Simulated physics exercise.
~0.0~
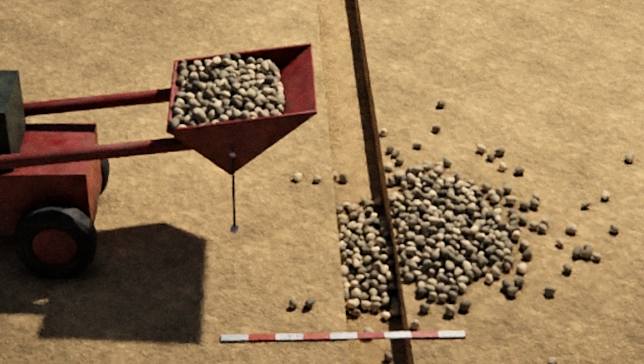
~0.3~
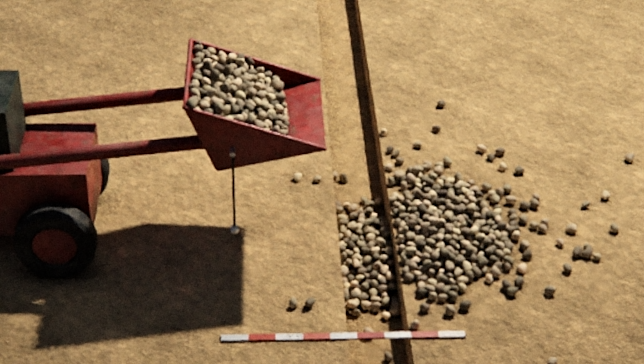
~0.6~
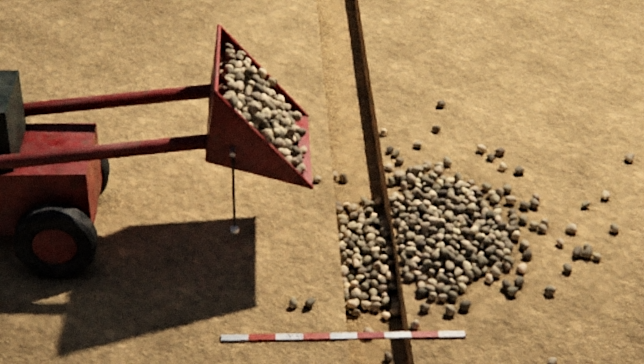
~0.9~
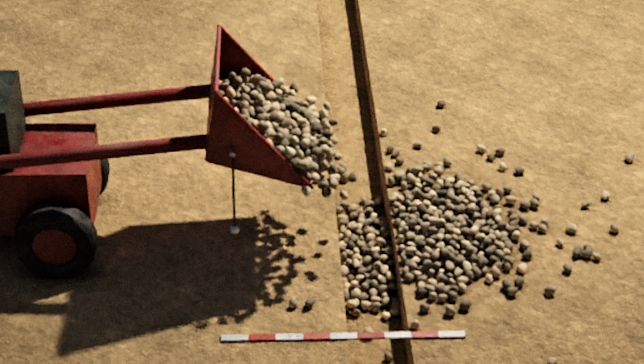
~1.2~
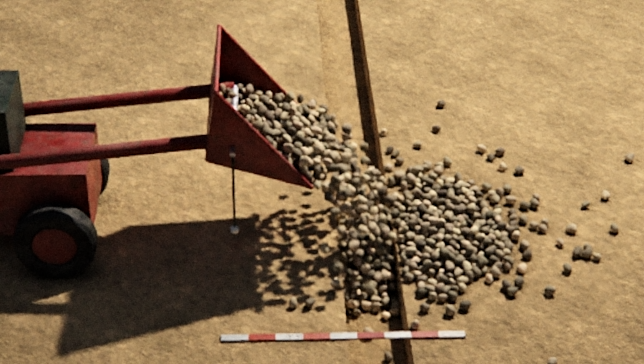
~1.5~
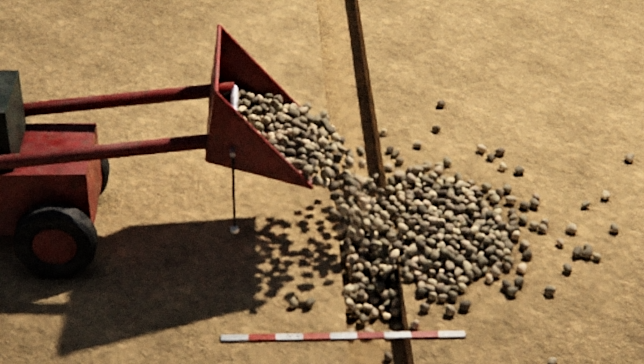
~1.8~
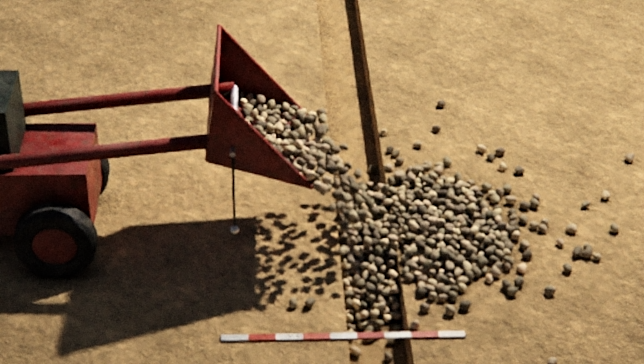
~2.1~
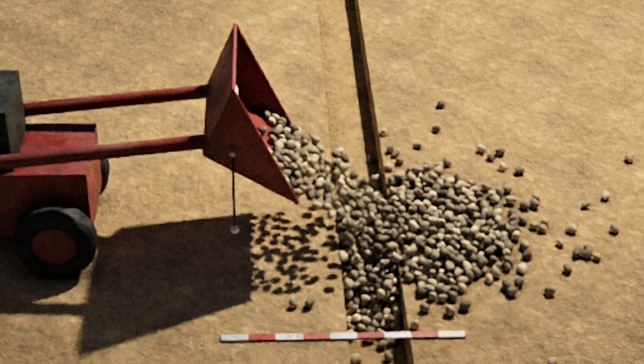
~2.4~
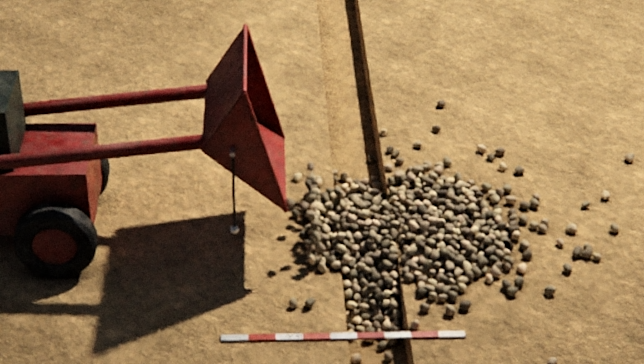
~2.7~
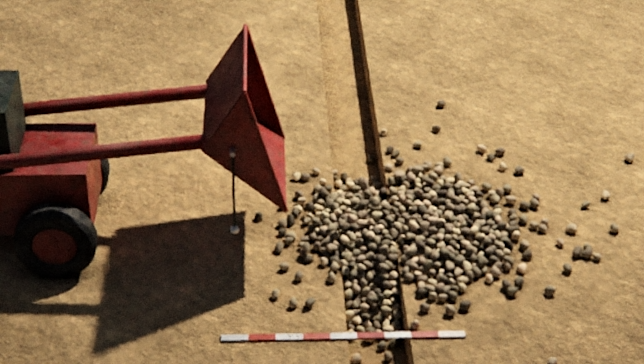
A red loader's bucket, heaped with smooth rounded stones, begins to tip forward over sandy ground, beside a narrow trench with an earlier pile lying in and beyond it. The bucket tilts further, and the stones slide to its lower lip. They spill over in a thick stream, dropping onto the near edge and into the trench while the loader itself stays put. The bucket then tips more steeply and the last stones pour out. It ends empty and still, with the stones merged into one broad heap that covers the middle of the trench and spreads on both sides.
